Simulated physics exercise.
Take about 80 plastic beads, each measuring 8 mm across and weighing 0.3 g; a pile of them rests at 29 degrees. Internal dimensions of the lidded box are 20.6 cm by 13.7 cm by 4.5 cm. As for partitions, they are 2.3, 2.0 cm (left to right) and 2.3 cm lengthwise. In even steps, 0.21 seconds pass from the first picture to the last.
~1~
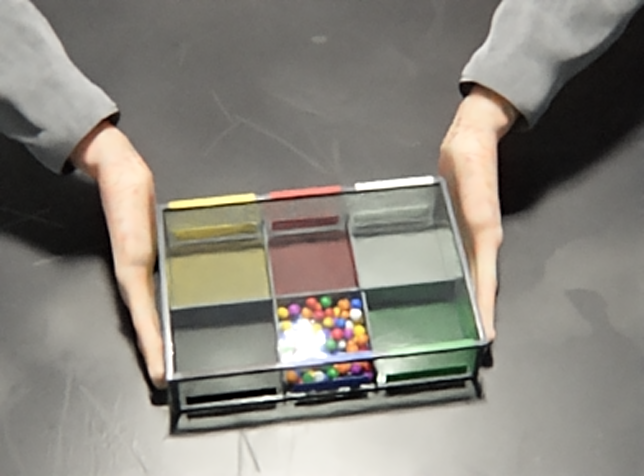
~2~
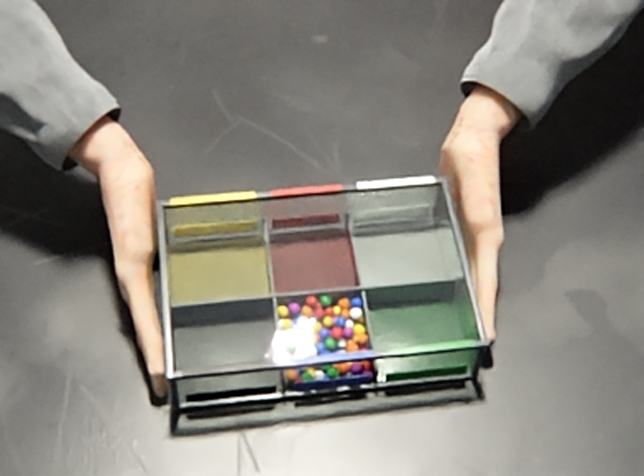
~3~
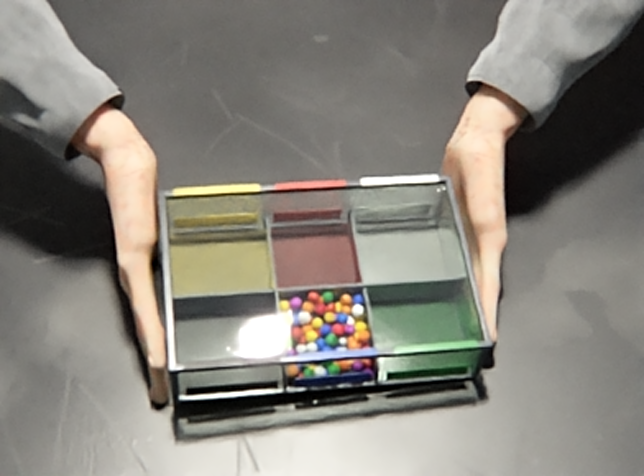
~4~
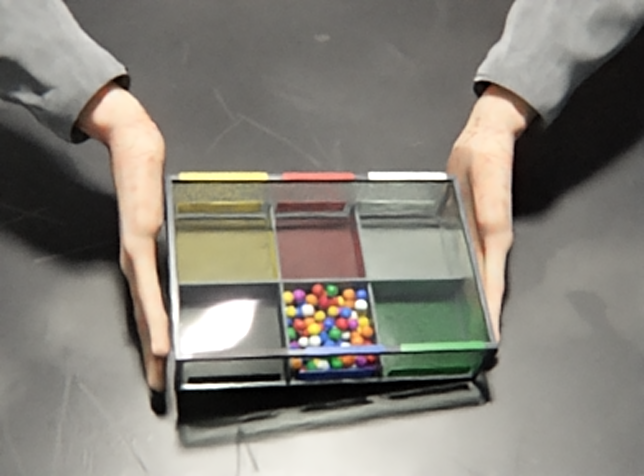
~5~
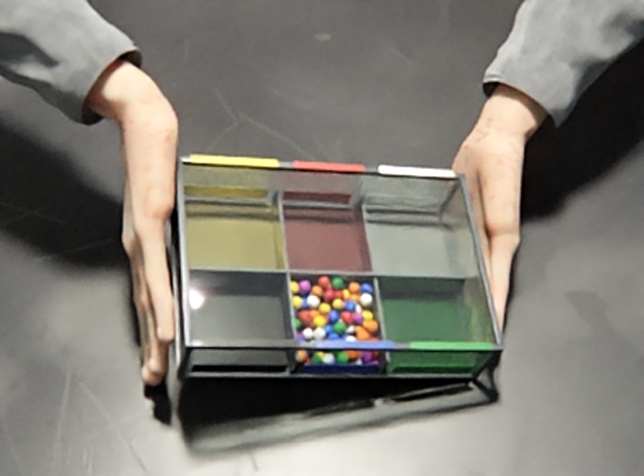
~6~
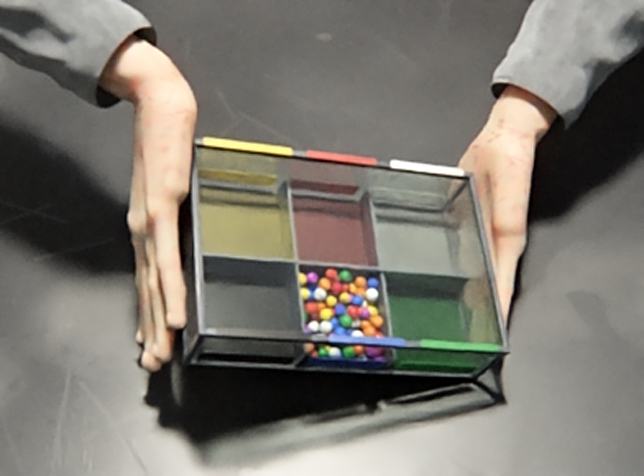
A clear divided box held between two hands slowly tilted, its left side rising and its right front corner lowest, while the colorful beads stayed together in the blue-marked front middle section.
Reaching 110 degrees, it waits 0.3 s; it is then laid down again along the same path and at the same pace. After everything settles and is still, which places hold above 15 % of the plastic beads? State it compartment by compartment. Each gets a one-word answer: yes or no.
My answers are red compartment no, blue compartment no, green compartment yes, yellow compartment no, white compartment no, black compartment no.
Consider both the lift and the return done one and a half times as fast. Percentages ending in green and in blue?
Green 100 %; blue 0 %.
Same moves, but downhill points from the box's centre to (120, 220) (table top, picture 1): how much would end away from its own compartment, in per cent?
Estimate: Near 100 per cent.
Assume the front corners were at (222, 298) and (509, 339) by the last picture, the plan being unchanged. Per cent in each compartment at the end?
Result - red: 0 %; blue: 0 %; green: 75 %; yellow: 0 %; white: 25 %; black: 0 %.
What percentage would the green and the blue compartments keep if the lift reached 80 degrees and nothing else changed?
Shares after the change: Green 45, blue 55, per cent.
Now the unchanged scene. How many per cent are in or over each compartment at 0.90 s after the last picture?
In per cent: Red 0; blue 10; green 90; yellow 0; white 0; black 0.
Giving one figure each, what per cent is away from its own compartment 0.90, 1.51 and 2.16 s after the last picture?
Around 90, then 100, then 100.
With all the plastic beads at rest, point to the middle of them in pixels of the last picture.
After settling, the middle sits near (434, 340).
Then, 0.90 s after the last picture, tilt 110 degrees; blue 10 %, green 90 %.
Then, 1.51 s after the last picture, tilt 58 degrees; green 100 %.
Then, 2.16 s after the last picture, tilt 0 degrees; green 100 %.
In the end, red 0 %, blue 0 %, green 100 %, yellow 0 %, white 0 %, black 0 %.
